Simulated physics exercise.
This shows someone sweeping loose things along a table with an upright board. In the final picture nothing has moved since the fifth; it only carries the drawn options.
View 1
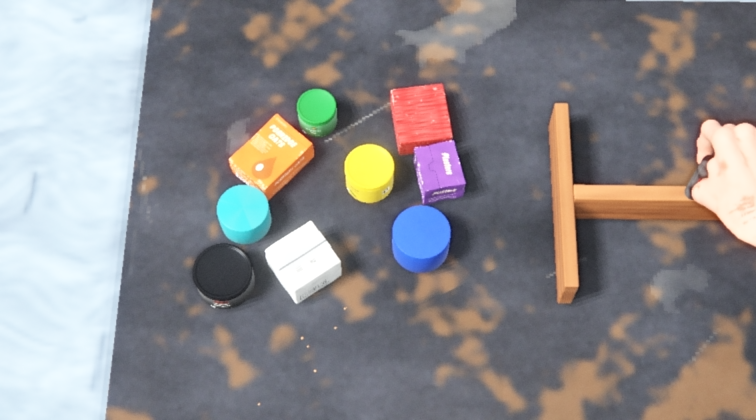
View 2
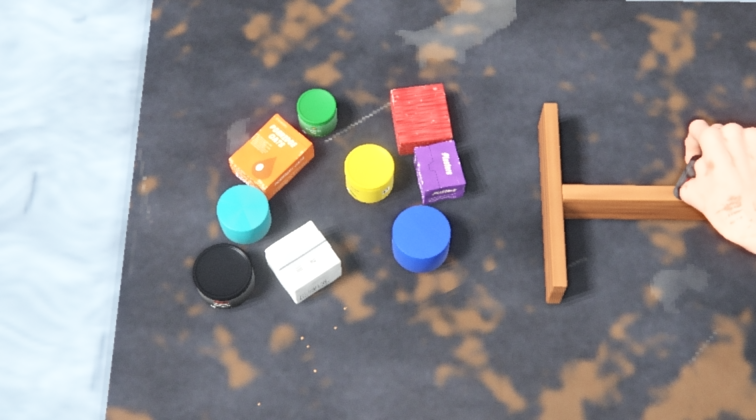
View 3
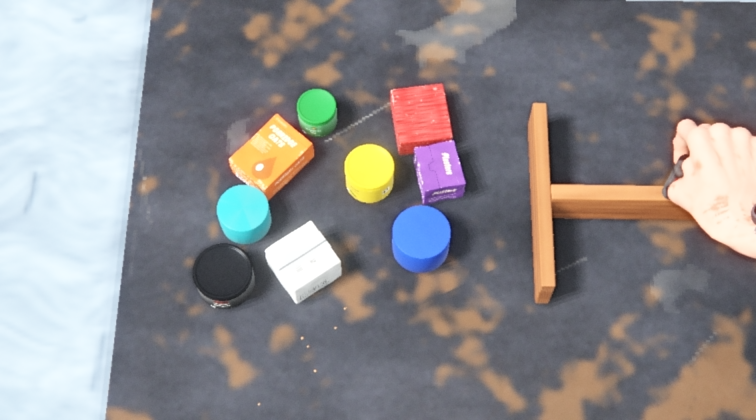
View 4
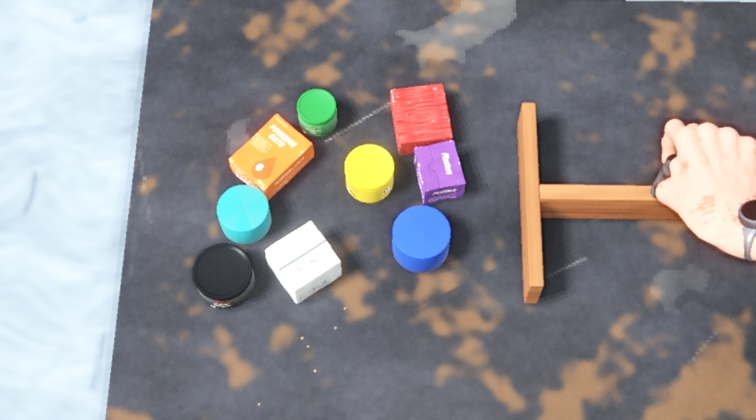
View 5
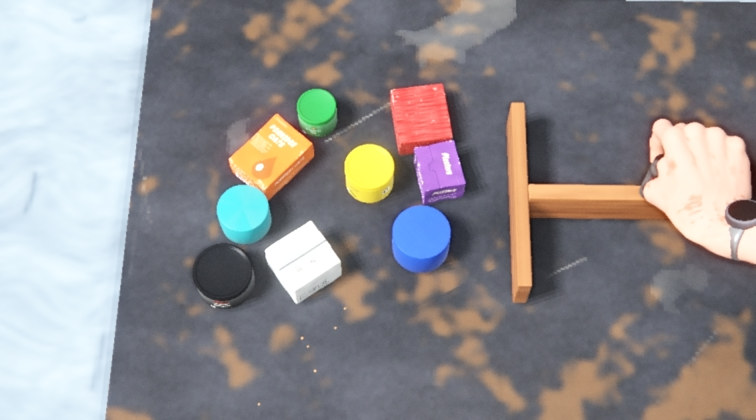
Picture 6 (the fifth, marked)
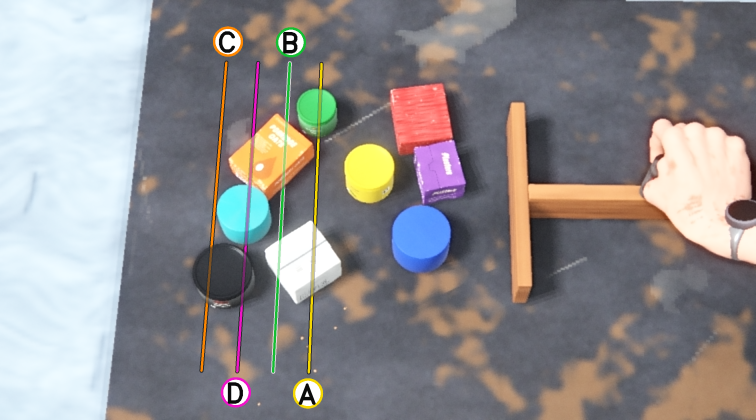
On a dark, blotchy tabletop, a hand slides a T-shaped wooden board slowly left toward a group of colourful tubs and boxes.
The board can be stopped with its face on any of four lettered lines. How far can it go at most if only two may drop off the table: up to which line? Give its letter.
Stop at C.
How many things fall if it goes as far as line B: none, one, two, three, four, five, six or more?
In all, none.
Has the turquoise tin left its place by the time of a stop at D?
Yes.
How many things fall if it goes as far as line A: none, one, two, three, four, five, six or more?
By then, none.
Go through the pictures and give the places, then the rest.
The first frame shows black tub (225, 277); blue tin (421, 239); yellow jar (370, 174).
The second frame shows board (556, 191); green tub (317, 114).
The third frame shows board (545, 191); orange box (272, 158).
The fourth frame shows board (533, 191); purple box (438, 172).
The fifth frame shows board (521, 191); black tub (225, 277); blue tin (421, 239); yellow jar (370, 174).
On the marked copy, A at (316, 209); B at (282, 208); C at (215, 208); D at (248, 208).
Taking C. A third of the way, board (410, 189); red block (377, 114); yellow jar (336, 174).
Two thirds of the way, board (297, 188); black tub (175, 305); orange box (207, 133).
When it is over, board (215, 187); turquoise tin over the edge; black tub (121, 313); one fallen.
As for the rest, A is within the limit but short; B is within the limit but short; D is within the limit but short.
